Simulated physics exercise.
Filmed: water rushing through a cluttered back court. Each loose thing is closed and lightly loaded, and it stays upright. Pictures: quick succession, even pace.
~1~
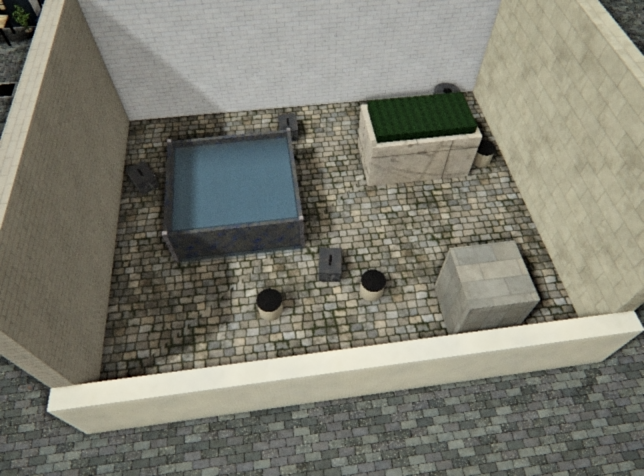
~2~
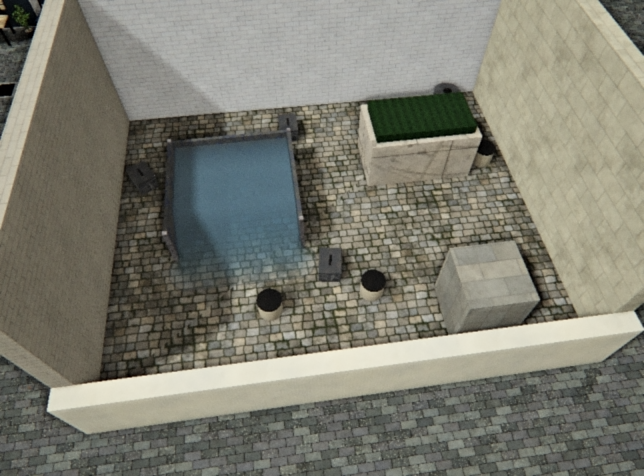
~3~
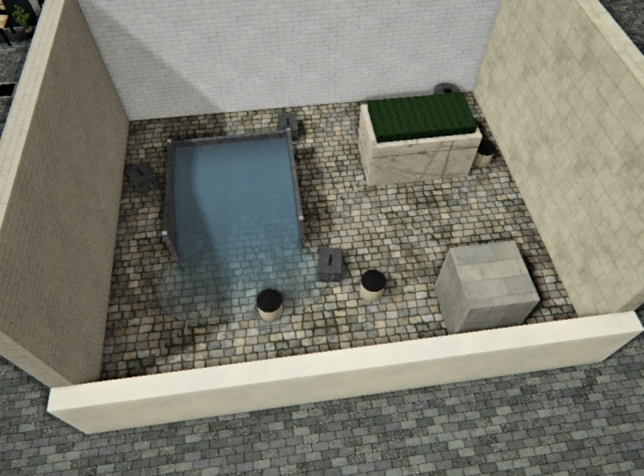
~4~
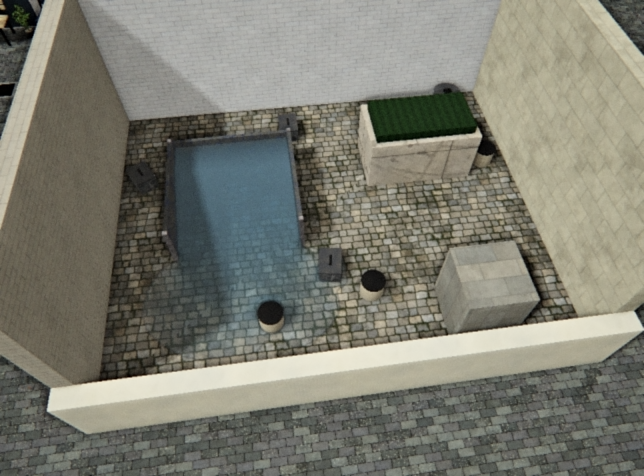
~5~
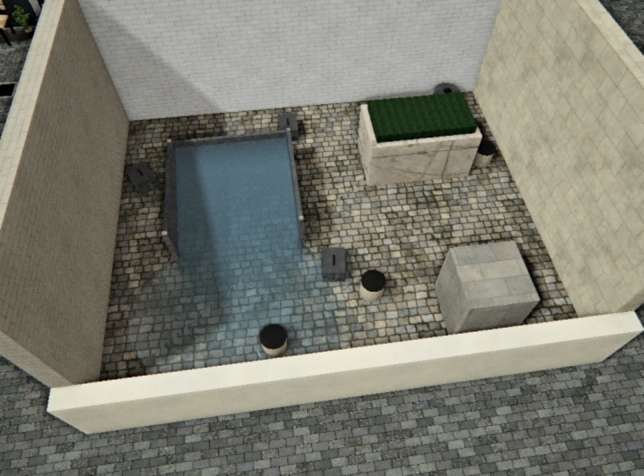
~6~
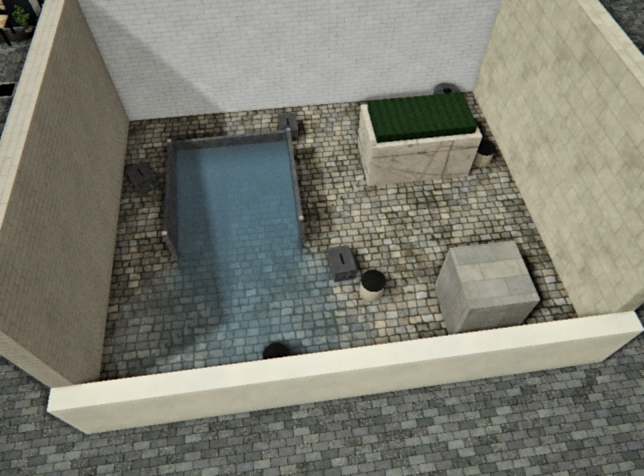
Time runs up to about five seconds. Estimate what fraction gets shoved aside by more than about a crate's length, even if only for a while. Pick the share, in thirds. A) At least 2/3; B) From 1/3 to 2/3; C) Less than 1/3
Answer: B.
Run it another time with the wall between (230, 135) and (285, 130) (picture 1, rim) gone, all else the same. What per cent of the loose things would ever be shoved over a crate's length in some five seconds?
It comes to some 60 per cent.
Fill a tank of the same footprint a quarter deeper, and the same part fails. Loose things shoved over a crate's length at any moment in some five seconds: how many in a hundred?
About 90 %.
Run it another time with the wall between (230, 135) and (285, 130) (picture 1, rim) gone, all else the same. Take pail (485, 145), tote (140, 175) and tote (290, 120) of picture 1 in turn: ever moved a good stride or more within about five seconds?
Lab note - in sequence: Made it that far; made it that far; made it that far.
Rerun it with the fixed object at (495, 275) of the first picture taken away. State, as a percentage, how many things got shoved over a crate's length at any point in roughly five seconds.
70%.
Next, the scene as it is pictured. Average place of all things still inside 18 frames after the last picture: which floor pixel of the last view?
It comes out somewhere near (359, 168).
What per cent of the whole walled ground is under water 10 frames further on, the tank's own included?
My estimate is about 40 per cent.
A moment on, 1 of 7 are well off their spots; 1 afloat.
Next, 1 of 7 are well off their spots; 1 afloat.
Later, 4 of 7 are well off their spots; 0 afloat.
In the end, 4 of 7 are well off their spots, and 4 have been at some point; 3 afloat.
